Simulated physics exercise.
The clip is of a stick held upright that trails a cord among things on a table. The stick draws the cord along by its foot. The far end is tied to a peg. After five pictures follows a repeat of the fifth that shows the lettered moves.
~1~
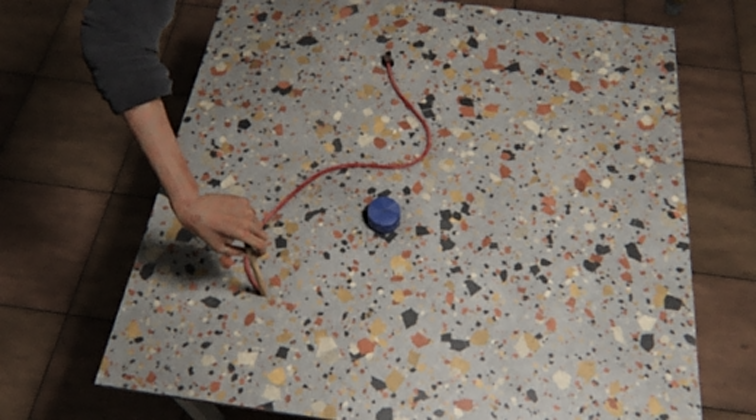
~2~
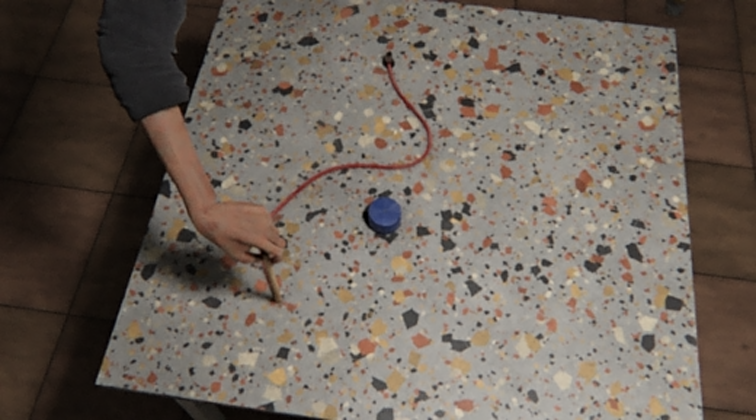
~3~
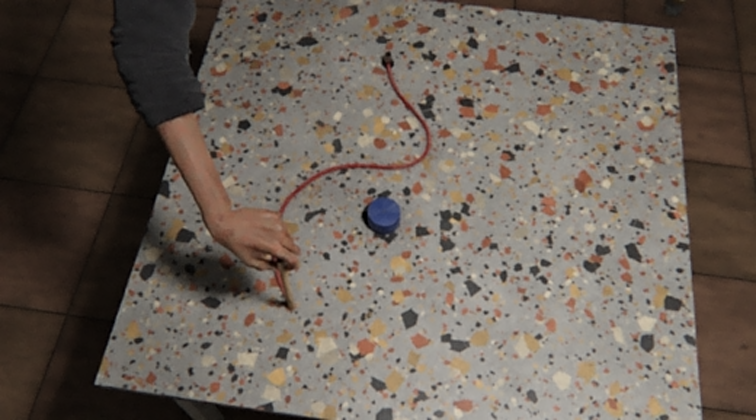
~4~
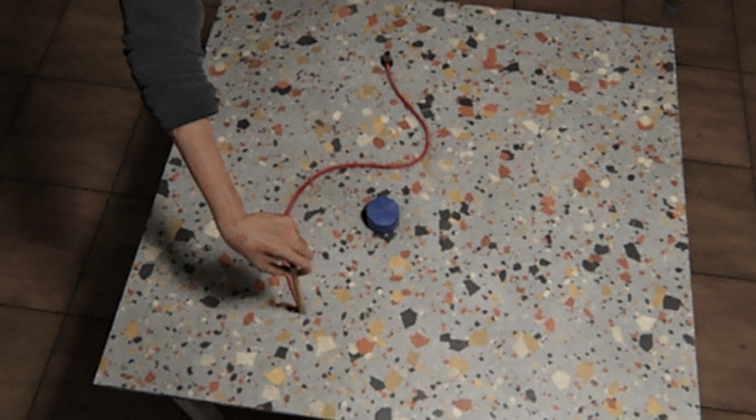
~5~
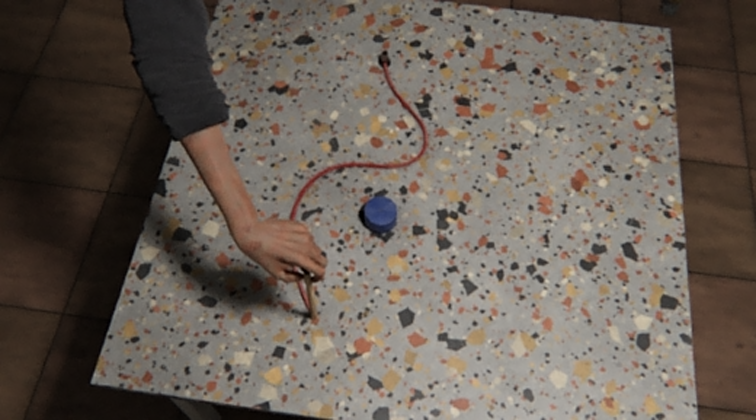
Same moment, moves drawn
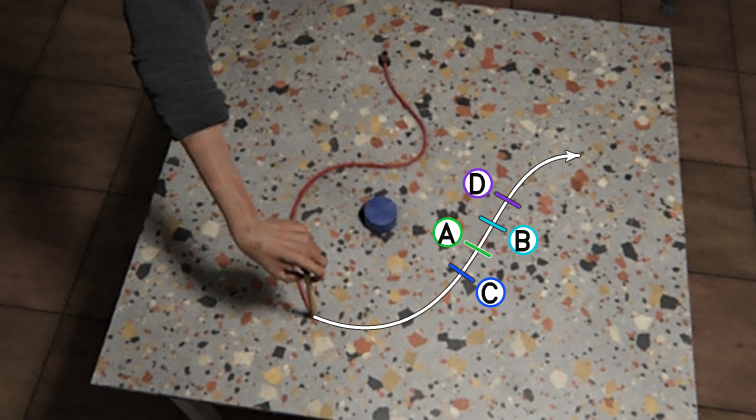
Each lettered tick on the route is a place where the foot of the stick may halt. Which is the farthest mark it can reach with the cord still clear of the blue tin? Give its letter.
The farthest safe stop is A.
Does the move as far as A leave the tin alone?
Yes.
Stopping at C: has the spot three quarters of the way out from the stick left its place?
By then, no.
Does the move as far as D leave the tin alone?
No.
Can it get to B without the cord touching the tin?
No.
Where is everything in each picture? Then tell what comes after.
Peg (388, 58); blue tin (384, 215), in the first picture.
Peg (389, 59); blue tin (385, 216), in the second picture.
Peg (388, 59); blue tin (384, 216), in the third picture.
Peg (387, 58); blue tin (383, 215), in the fourth picture.
Peg (385, 58); blue tin (381, 215), in the fifth picture.
On the marked copy, A at (478, 249); B at (493, 224); C at (462, 273); D at (508, 200); the route from (314, 317) via (472, 259) to (579, 156).
Following A. Soon after the start, foot of the stick (385, 326), middle of the cord (361, 167).
Later, foot of the stick (445, 293), middle of the cord (361, 169).
In the end, foot of the stick (478, 250), middle of the cord (361, 169); nothing has been touched.
As for the rest, B brings the cord against the tin; C is safe but short; D brings the cord against the tin.
